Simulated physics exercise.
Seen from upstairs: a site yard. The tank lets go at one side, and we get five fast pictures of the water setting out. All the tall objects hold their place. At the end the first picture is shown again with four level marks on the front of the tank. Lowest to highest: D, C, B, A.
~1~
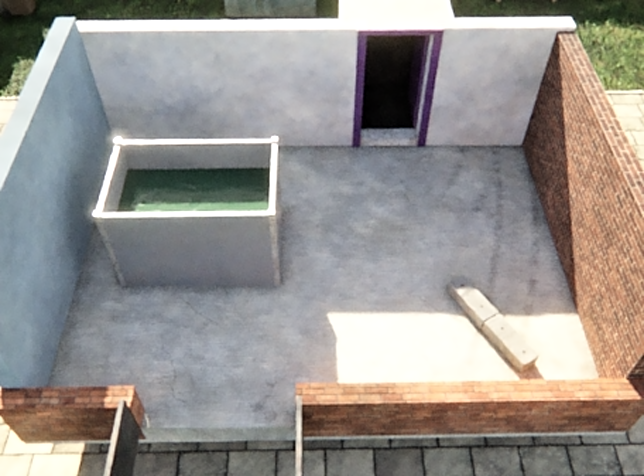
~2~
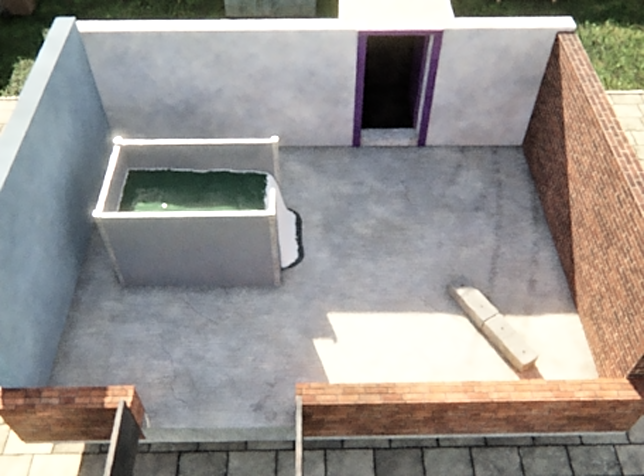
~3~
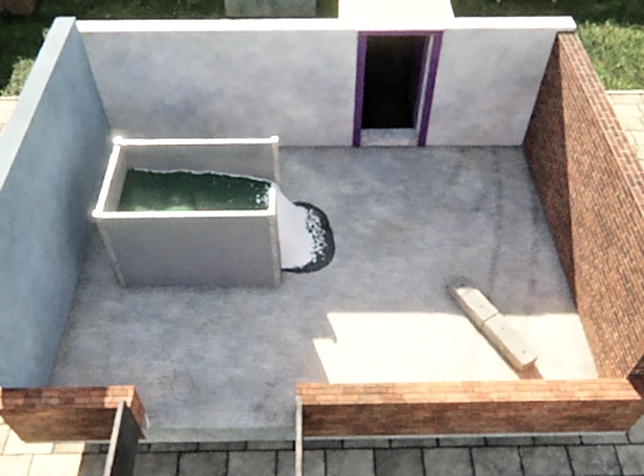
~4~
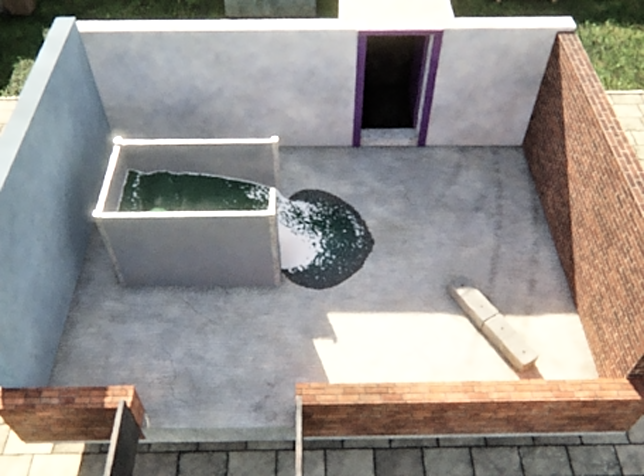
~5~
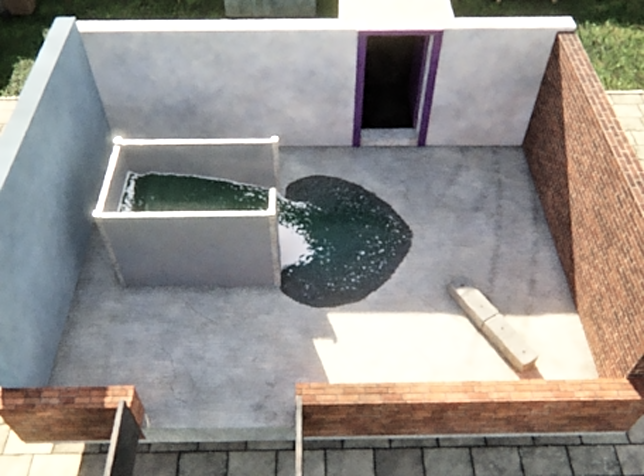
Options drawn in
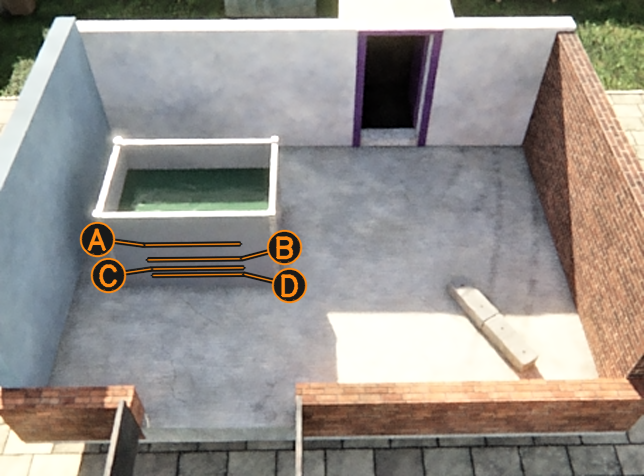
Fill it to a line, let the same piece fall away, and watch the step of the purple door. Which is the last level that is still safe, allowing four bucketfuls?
That is level A.
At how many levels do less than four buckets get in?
All of the four.
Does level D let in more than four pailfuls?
No, not at all.
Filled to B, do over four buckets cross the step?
No, not at all.
On the marked copy, A at (191, 244); B at (195, 259); C at (197, 268); D at (198, 274); from the bottom up D, C, B, A.
If A is chosen, a bucket or two gets in.
If B is chosen, nothing gets over.
If C is chosen, nothing gets over.
If D is chosen, nothing gets over.
